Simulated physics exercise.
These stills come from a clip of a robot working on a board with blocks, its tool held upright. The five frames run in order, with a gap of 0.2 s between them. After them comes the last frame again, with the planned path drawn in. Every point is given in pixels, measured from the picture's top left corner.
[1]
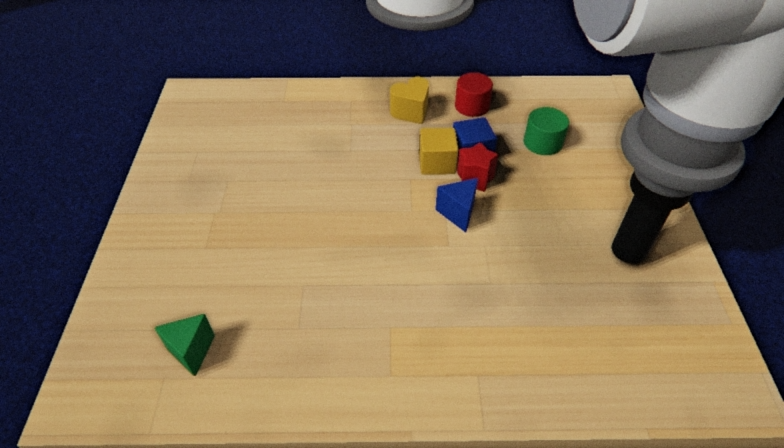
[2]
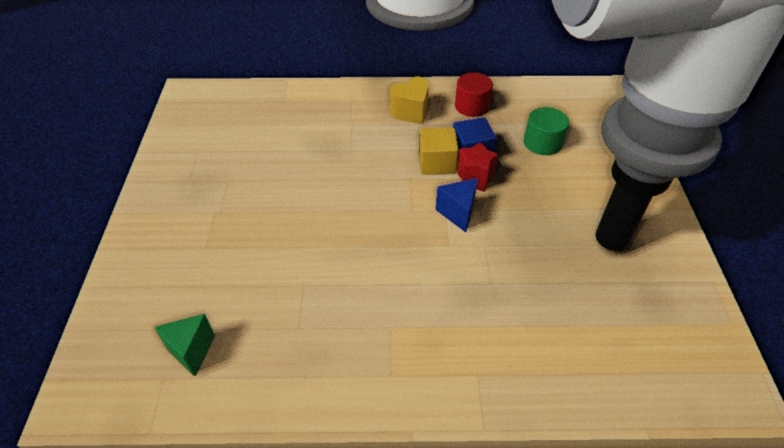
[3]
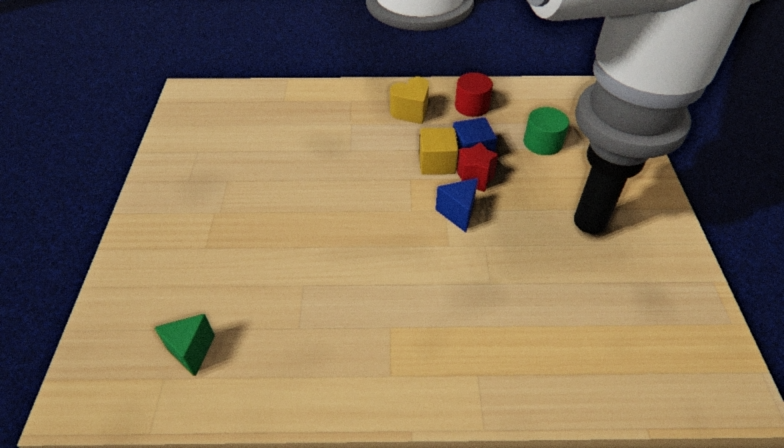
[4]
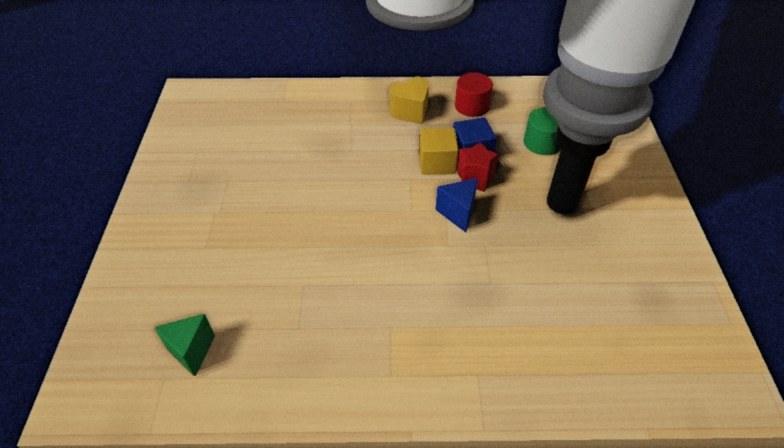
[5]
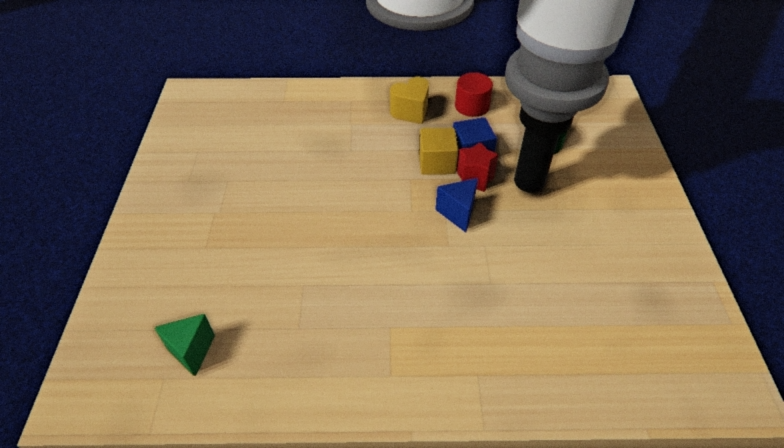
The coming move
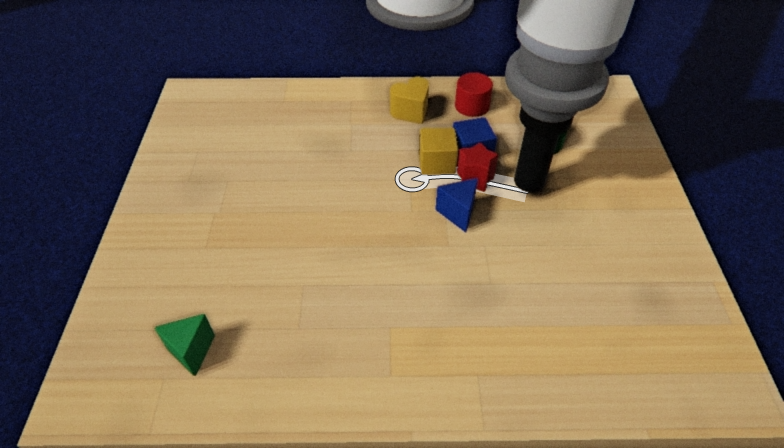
A robot arm with a black cylindrical tool moves from the right side of a wooden board, sliding left and slightly away past the green cylinder. It passes in front of that block, mostly hiding it, and nears the red star and blue triangle, while all the blocks stay still.
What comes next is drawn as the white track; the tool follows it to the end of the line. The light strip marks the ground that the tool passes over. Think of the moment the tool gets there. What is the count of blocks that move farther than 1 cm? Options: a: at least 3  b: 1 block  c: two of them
c - two of them.
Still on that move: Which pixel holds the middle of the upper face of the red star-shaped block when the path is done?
Just about (384, 150).
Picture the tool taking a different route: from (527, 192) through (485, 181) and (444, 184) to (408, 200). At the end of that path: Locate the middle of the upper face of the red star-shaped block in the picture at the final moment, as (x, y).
The spot you're after is about (392, 158) in the image.
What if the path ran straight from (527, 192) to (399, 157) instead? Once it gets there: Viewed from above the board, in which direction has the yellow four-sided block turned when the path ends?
It turns clockwise.
Path on the board, from (527, 192) over (469, 179) to (412, 179).
The first path, step by step. One third of the way, tool (488, 174); yellow four-sided block (428, 136), turned 25° clockwise; blue four-sided block (472, 127), turned 15° clockwise; red star-shaped block (460, 154), turned 15° anticlockwise.
Two thirds of the way, tool (450, 168); yellow four-sided block (403, 128), turned 65° clockwise; blue four-sided block (472, 127), turned 15° clockwise; red star-shaped block (421, 150), turned 20° anticlockwise.
At the end, tool (412, 171); yellow four-sided block (392, 124), turned 85° clockwise; blue triangular piece in place; blue four-sided block (472, 127), turned 15° clockwise; red star-shaped block (384, 150), turned 15° anticlockwise.
